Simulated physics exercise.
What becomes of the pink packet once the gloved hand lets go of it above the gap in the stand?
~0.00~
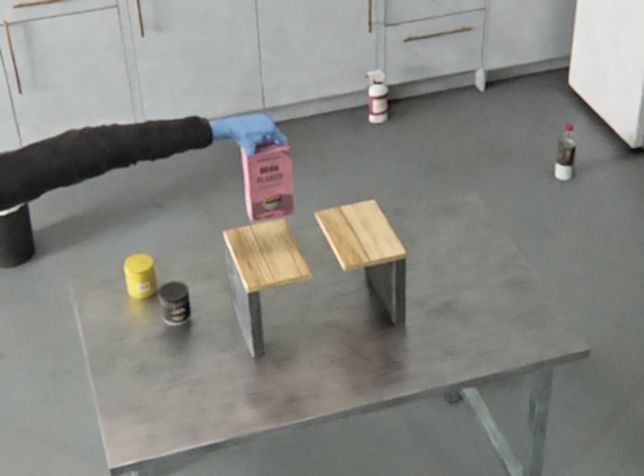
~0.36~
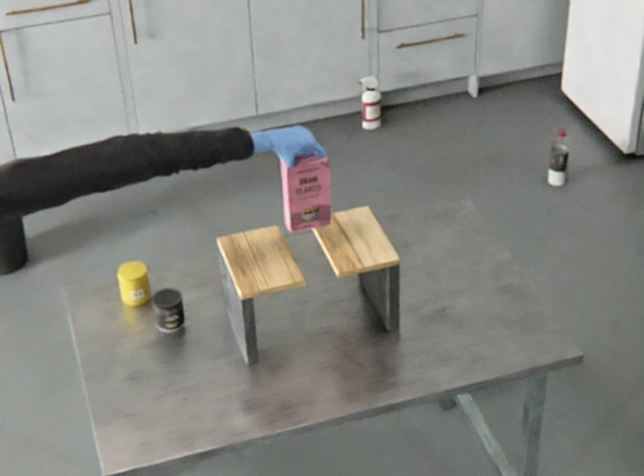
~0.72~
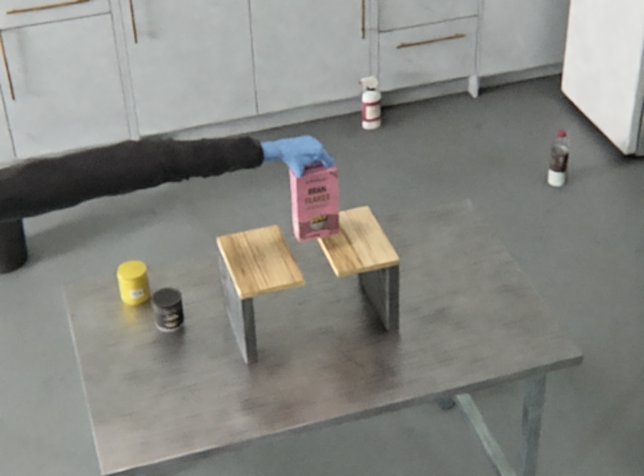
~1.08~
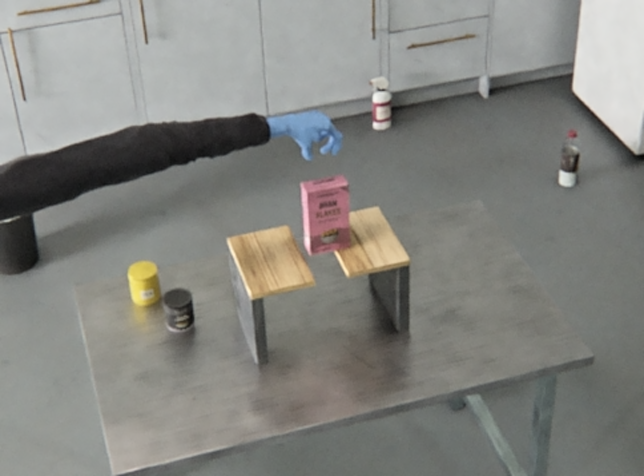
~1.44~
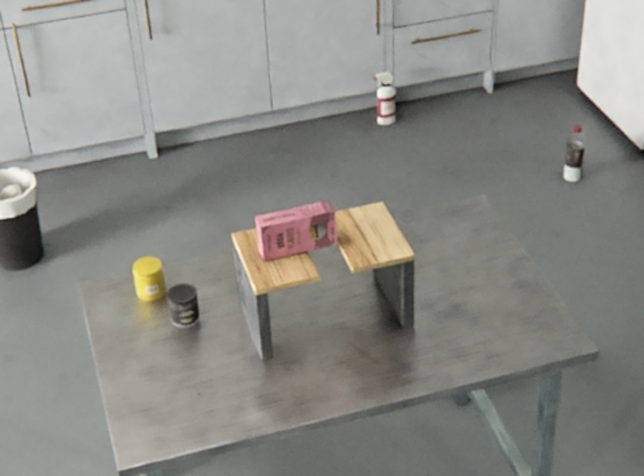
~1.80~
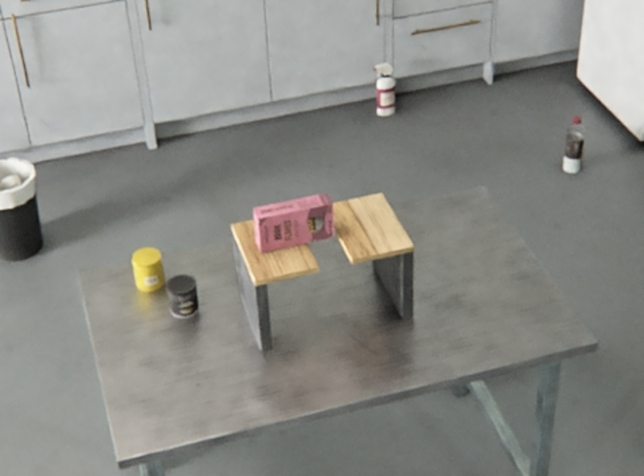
It tips over to the left and is caught on top of the stand, lying on its side across the gap instead of dropping through.
